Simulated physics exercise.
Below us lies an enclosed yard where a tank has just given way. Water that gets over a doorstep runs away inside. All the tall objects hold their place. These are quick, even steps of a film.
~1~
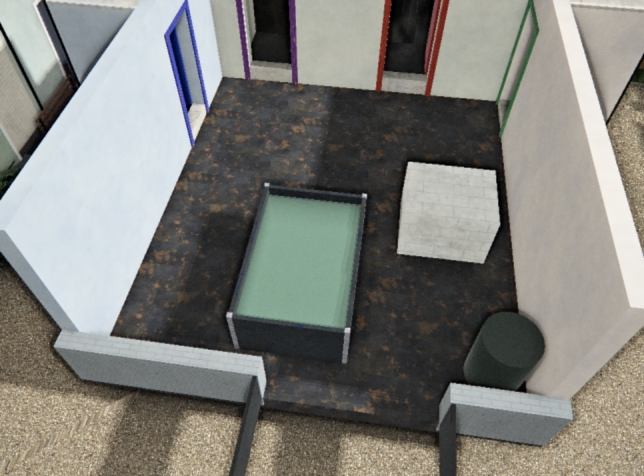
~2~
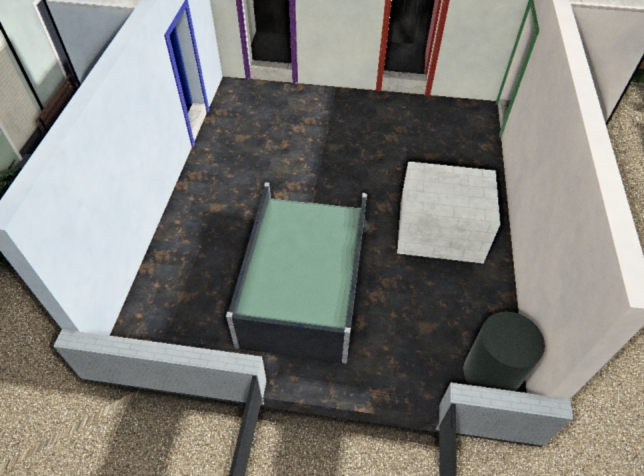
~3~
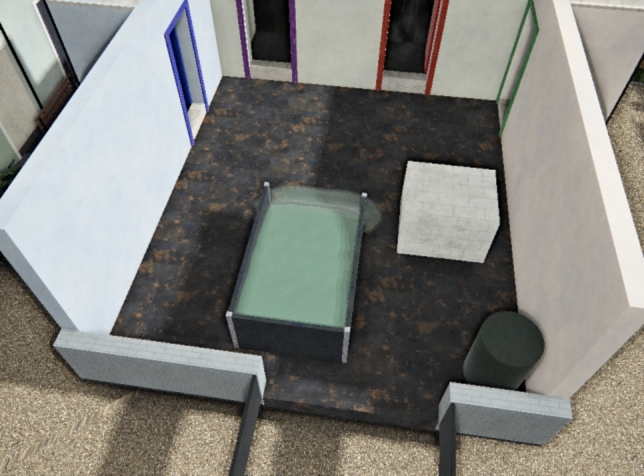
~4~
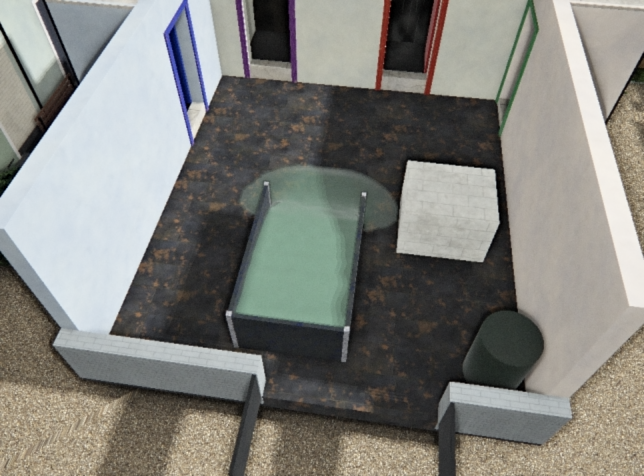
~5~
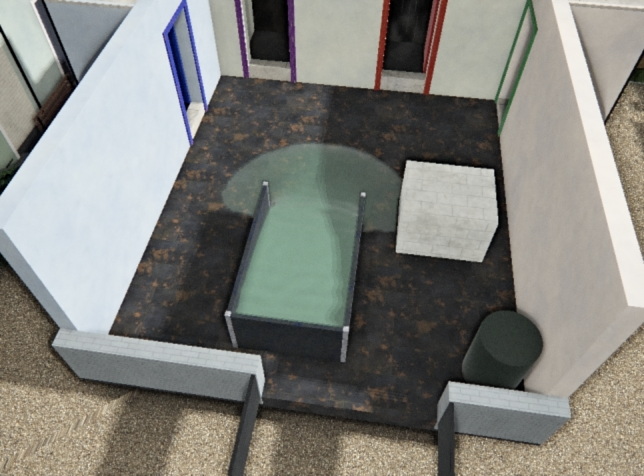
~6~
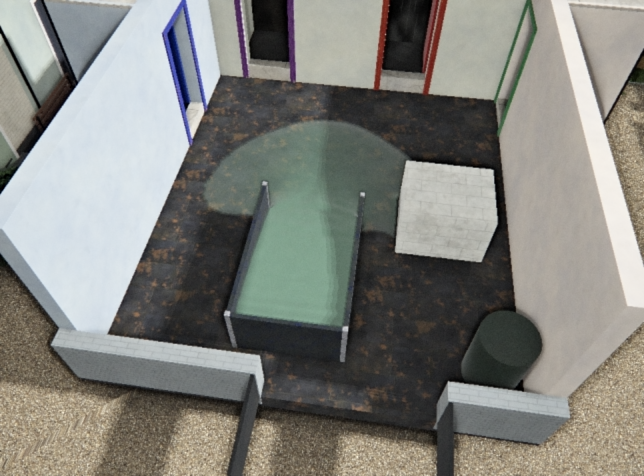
We see a rectangular tank of greenish water in a walled yard with a pale block and a dark cylinder; its far side opens, and water pours out, spreading in a widening fan across the dark floor to the block.
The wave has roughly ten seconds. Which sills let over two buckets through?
The red door admits no more than that; the blue door admits no more than that; the green door lets in a lot; the purple door admits no more than that.
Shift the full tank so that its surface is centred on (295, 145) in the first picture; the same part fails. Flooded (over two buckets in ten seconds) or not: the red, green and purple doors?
In short: The red door takes less; the green door takes more; the purple door lets more in.
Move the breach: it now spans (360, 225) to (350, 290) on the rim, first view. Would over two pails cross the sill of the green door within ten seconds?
The green one holds.
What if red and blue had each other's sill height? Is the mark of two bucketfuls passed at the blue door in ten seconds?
One by one: Blue is under.
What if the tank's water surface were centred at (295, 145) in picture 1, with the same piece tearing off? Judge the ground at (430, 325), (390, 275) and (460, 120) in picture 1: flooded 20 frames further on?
As listed: No water, not flooded, wet.
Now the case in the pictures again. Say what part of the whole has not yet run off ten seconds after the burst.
Some 92 per cent.
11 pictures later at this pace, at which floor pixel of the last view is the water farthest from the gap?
At about (495, 103).
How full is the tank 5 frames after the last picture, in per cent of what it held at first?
About 52 per cent.
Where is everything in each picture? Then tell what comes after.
The first frame shows still water in the tank at (303, 254).
In the second frame, the front is at a hidden place, out from the gap on the tank's far side.
In the third frame, water pours out on the tank's far side and has run to a hidden place.
In the fourth frame, water pours out on the tank's far side and has run to (278, 171).
In the fifth frame, the front is at (300, 146), out from the gap on the tank's far side.
In the sixth frame, water pours out on the tank's far side and has run to (318, 123).
A moment on, water covers 45 % of the floor; the red door wet at the sill, nothing in, the blue door wet at the sill, nothing in, the green door not reached, the purple door wet at the sill, nothing in.
Next, water covers 55 % of the floor; the red door wet at the sill, nothing in, the blue door wet at the sill, nothing in, the green door wet at the sill, nothing in, the purple door wet at the sill, nothing in.
Then, water covers 55 % of the floor; the red door wet at the sill, nothing in, the blue door wet at the sill, nothing in, the green door over two buckets in, the purple door under two buckets in.
Later, water covers 80 % of the floor; the red door wet at the sill, nothing in, the blue door wet at the sill, nothing in, the green door far over two buckets in, the purple door under two buckets in.
In the end, water covers 95 % of the floor; the red door wet at the sill, nothing in, the blue door wet at the sill, nothing in, the green door far over two buckets in, the purple door under two buckets in.
